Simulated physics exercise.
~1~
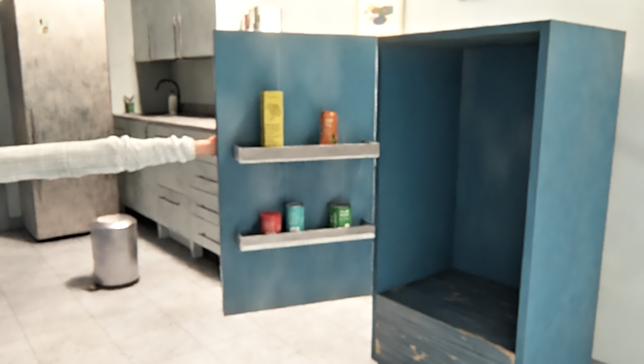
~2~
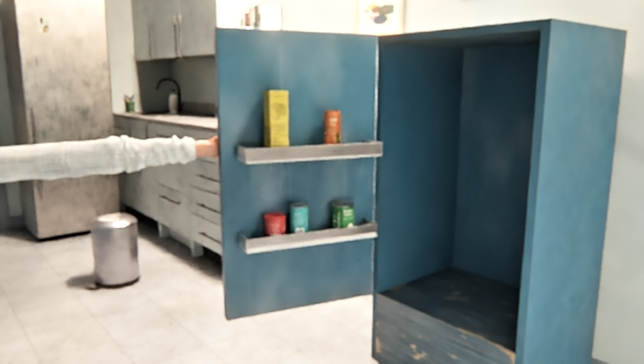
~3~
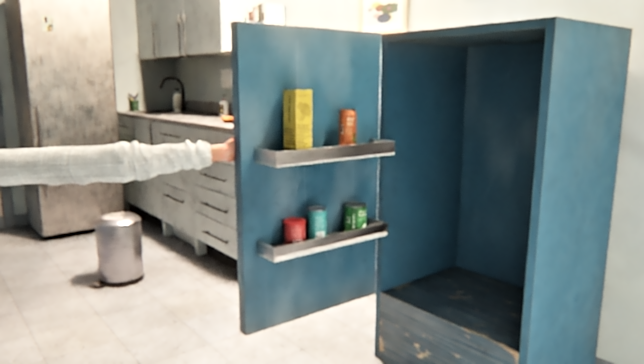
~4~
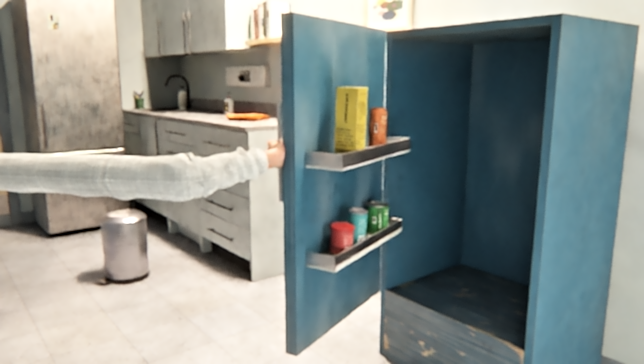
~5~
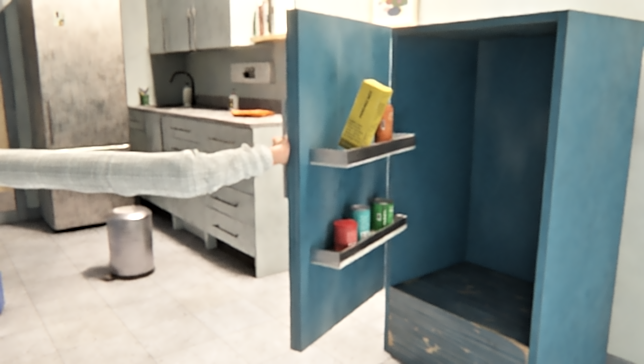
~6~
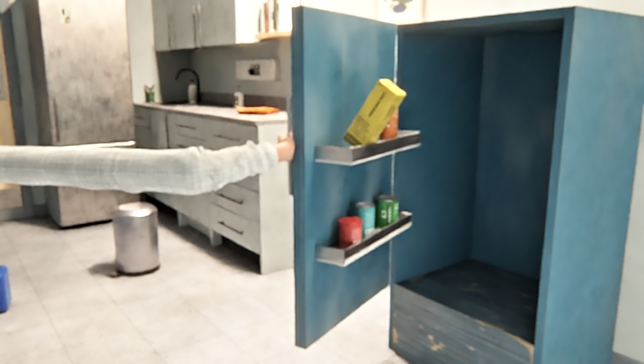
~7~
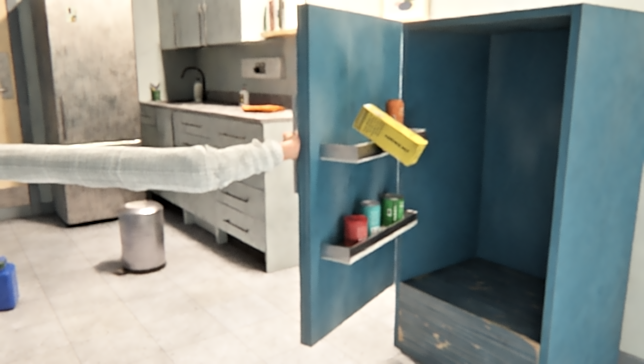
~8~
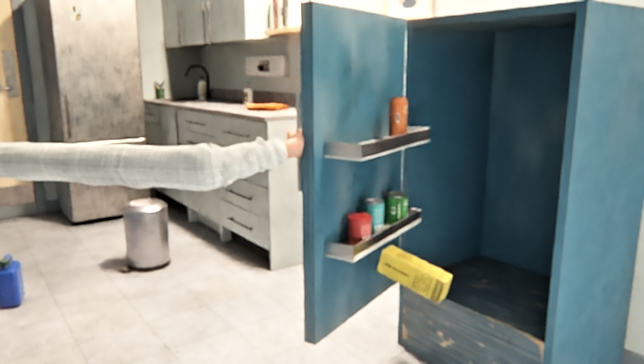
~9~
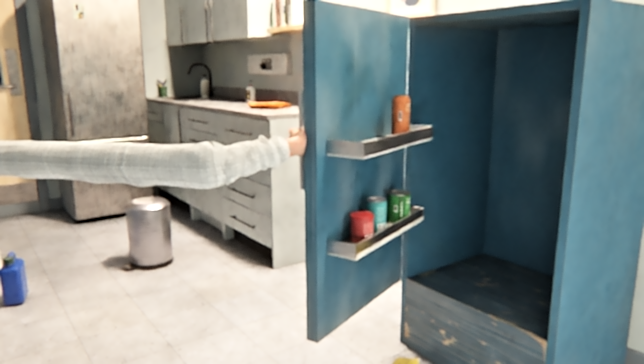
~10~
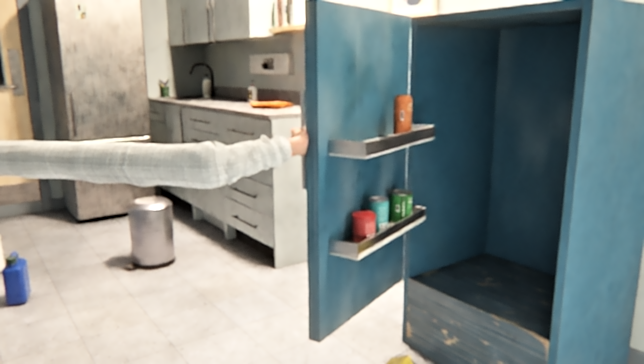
Yellow carton tipping off the upper rack of a blue cabinet door swung by a hand, falling floorward while four containers stay.
